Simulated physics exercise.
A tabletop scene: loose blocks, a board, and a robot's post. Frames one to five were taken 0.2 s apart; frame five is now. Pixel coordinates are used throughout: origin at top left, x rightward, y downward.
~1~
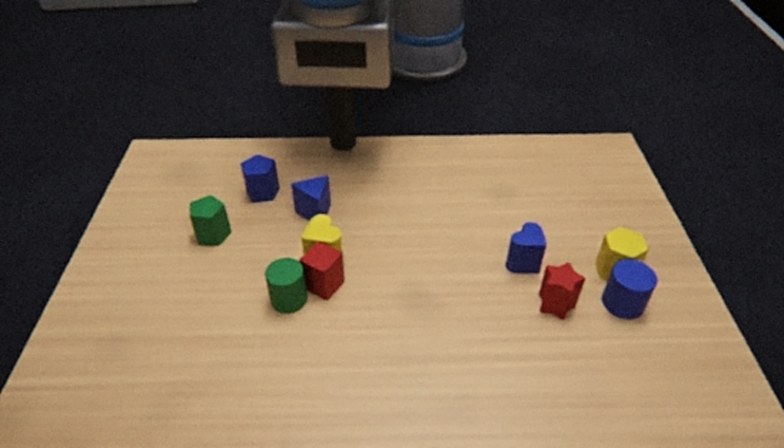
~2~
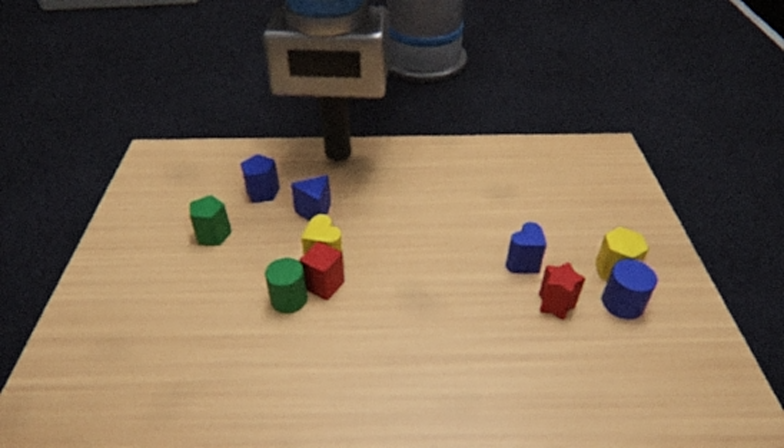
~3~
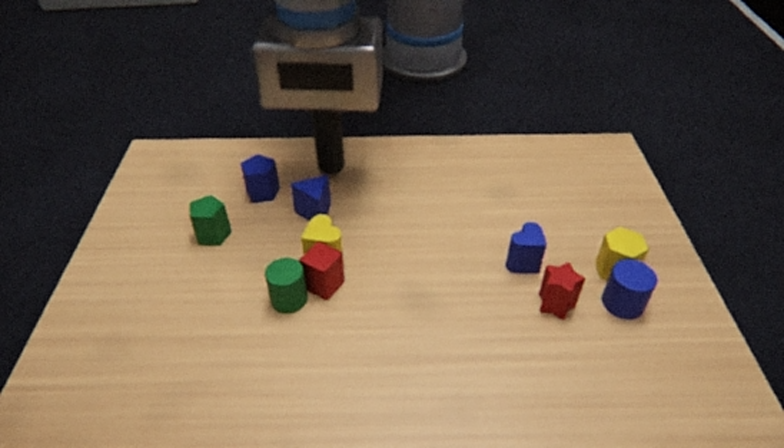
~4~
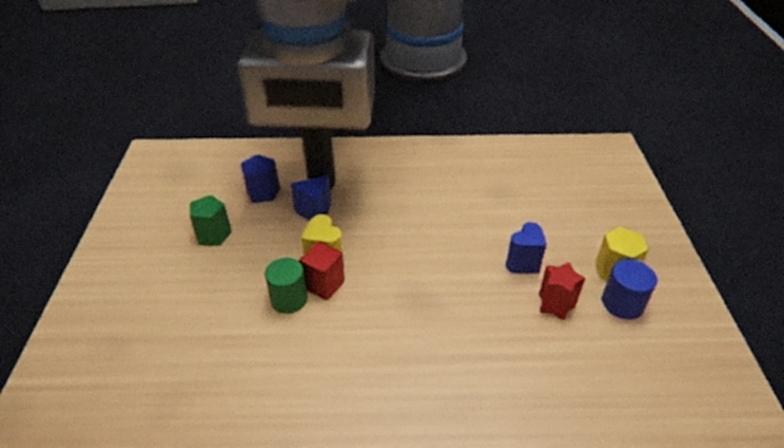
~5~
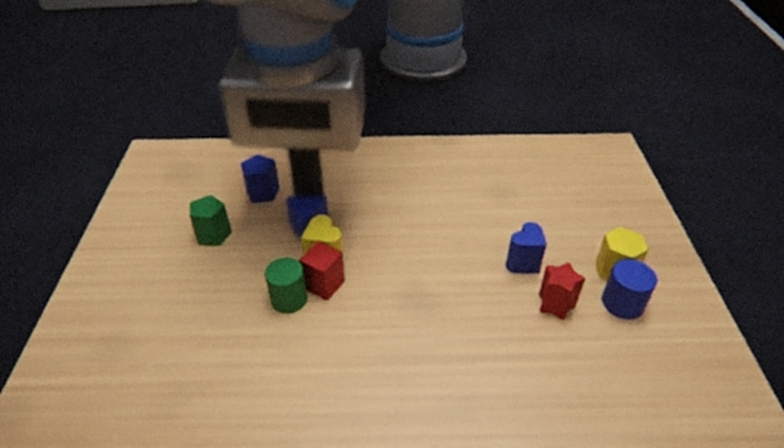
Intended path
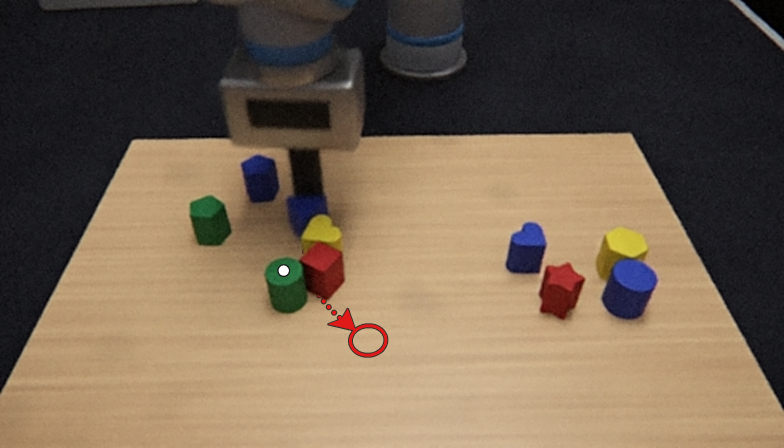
The robot's dark post moved down and slightly left over the wooden table, reached the blue three-sided block, and nudged it a little toward the yellow heart while the other blocks stayed still.
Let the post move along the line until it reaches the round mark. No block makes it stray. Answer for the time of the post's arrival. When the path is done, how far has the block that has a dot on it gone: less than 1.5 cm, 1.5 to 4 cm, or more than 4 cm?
It moves a fair bit, 1.5 to 4 cm.
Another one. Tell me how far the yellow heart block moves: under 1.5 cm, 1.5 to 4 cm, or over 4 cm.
From 1.5 to 4 cm.
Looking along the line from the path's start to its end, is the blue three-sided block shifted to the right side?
Final answer: Yes.
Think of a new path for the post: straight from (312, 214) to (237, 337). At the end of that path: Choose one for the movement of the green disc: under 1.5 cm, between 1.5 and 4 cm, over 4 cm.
It goes 1.5 to 4 cm.
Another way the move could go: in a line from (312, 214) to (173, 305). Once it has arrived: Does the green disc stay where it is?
Answer: Yes.
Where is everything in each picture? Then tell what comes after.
Post tip at (343, 144); block tops, green disc at (284, 271); blue three-sided block at (312, 185); red square piece at (321, 256); yellow heart block at (321, 229), in the first frame.
Post at (338, 154); blocks unchanged, in the second frame.
Post at (331, 167); blocks unchanged, in the third frame.
Post at (322, 183); blocks unchanged, in the fourth frame.
Post at (311, 204); green disc at (284, 271); blue three-sided block at (306, 204); red square piece at (321, 256); yellow heart block at (321, 229), in the fifth frame.
Path on the board, from (312, 214) over (305, 256) and (323, 301) to (368, 340); the dot is on the green disc.
What follows on the original path. One third of the way, post at (304, 248); green disc at (280, 276); blue three-sided block at (297, 251), turned 15° anticlockwise; red square piece at (325, 263); yellow heart block at (333, 235), turned 10° anticlockwise.
Two thirds of the way, post at (323, 292); green disc at (269, 295); blue three-sided block at (307, 297), turned 15° clockwise; red square piece at (354, 287), turned 40° anticlockwise; yellow heart block at (338, 238), turned 35° anticlockwise.
At the end, post at (368, 331); green disc at (269, 295); blue three-sided block at (312, 308), turned 50° clockwise; red square piece at (409, 316), turned 65° anticlockwise; yellow heart block at (338, 238), turned 35° anticlockwise.
